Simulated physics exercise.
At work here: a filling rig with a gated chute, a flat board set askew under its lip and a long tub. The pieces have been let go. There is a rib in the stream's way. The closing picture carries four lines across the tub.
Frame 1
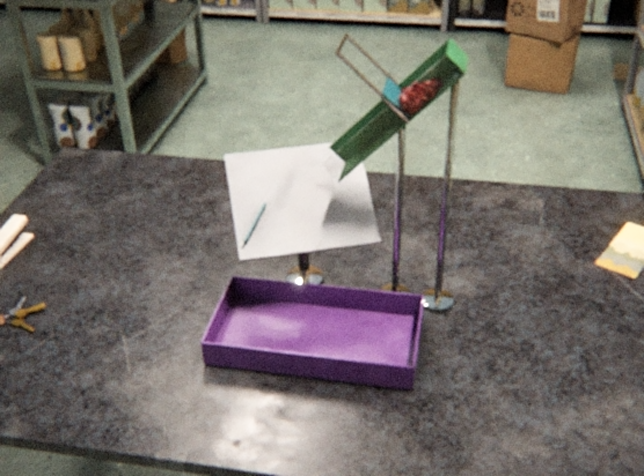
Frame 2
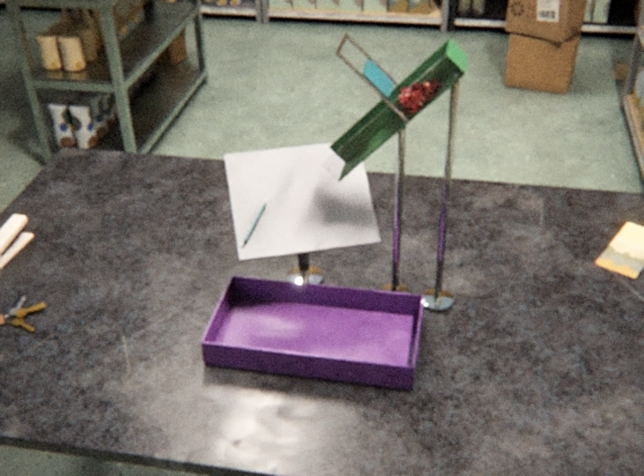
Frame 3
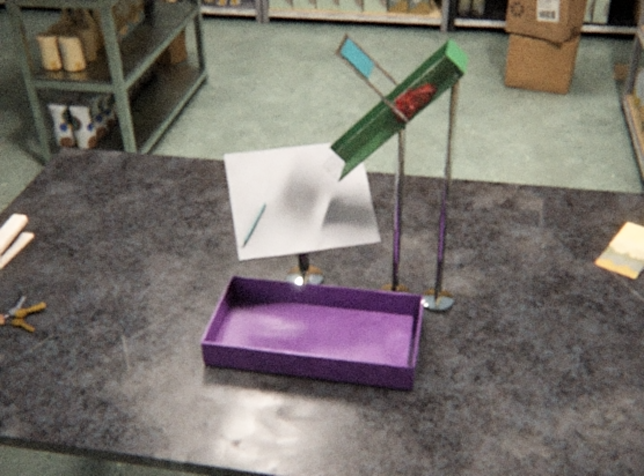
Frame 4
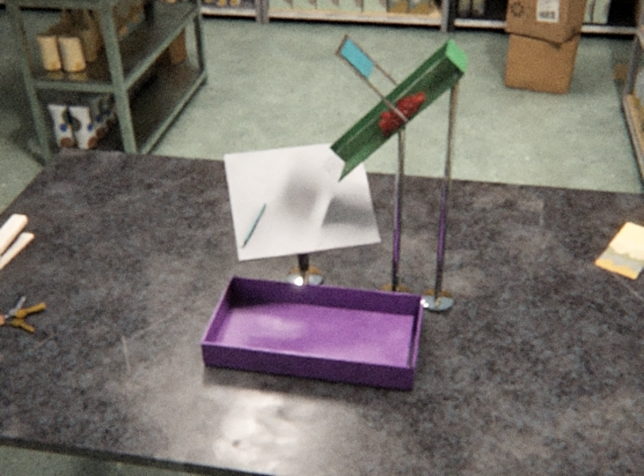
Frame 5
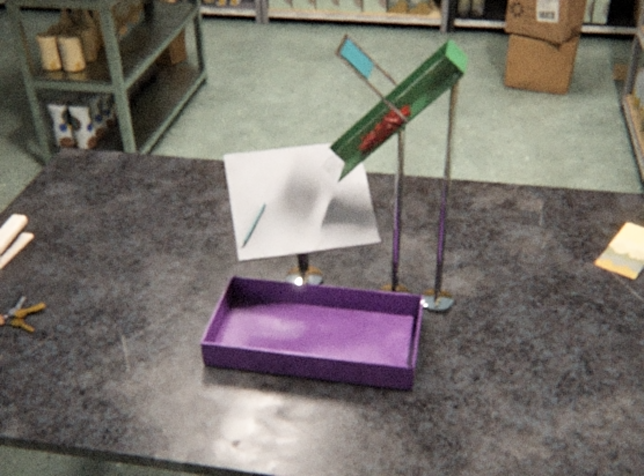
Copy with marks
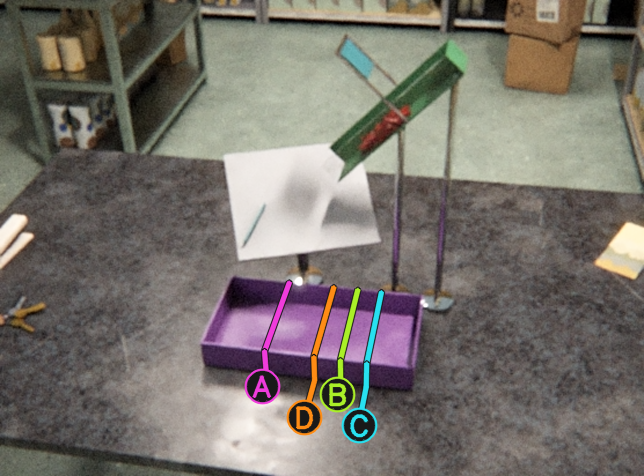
A blue gate slid up and away from a sloping green chute, and the clump of red beans behind it crept down toward the lip, above a tilted white board and an empty purple tub.
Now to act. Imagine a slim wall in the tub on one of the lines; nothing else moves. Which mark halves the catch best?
Best: A.
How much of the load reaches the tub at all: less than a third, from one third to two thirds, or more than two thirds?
More than two thirds.
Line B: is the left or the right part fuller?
The left side.
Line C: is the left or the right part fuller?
The left side.
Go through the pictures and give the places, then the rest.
In the first picture, load behind the gate at (419, 96), kidney beans; lip of the chute at (342, 172), sloping fairly steeply.
In the second picture, middle of the board at (301, 197), tilted fairly steeply; middle of its low edge at (311, 251); of its high edge at (292, 147).
In the third picture, front corners of the tub at (202, 342) and (413, 367), empty; front of the load at (400, 116).
In the fourth picture, middle of the load at (400, 113); its front at (385, 135), about a third of the way to the lip; rib from (265, 203) to (245, 240).
In the fifth picture, middle of the load at (384, 124); its front at (364, 139), about two thirds of the way to the lip.
On the marked copy, line A crosses the front rim at (264, 350); line B crosses the front rim at (340, 359); line C crosses the front rim at (366, 362); line D crosses the front rim at (314, 356).
If A is chosen, of what is caught, about two thirds on the left of the divider, about a third on the right.
If B is chosen, of what is caught, nearly all on the left of the divider, a stray few on the right.
If C is chosen, of what is caught, nearly all on the left of the divider, a stray few on the right.
If D is chosen, of what is caught, nearly all on the left of the divider, a small part on the right.
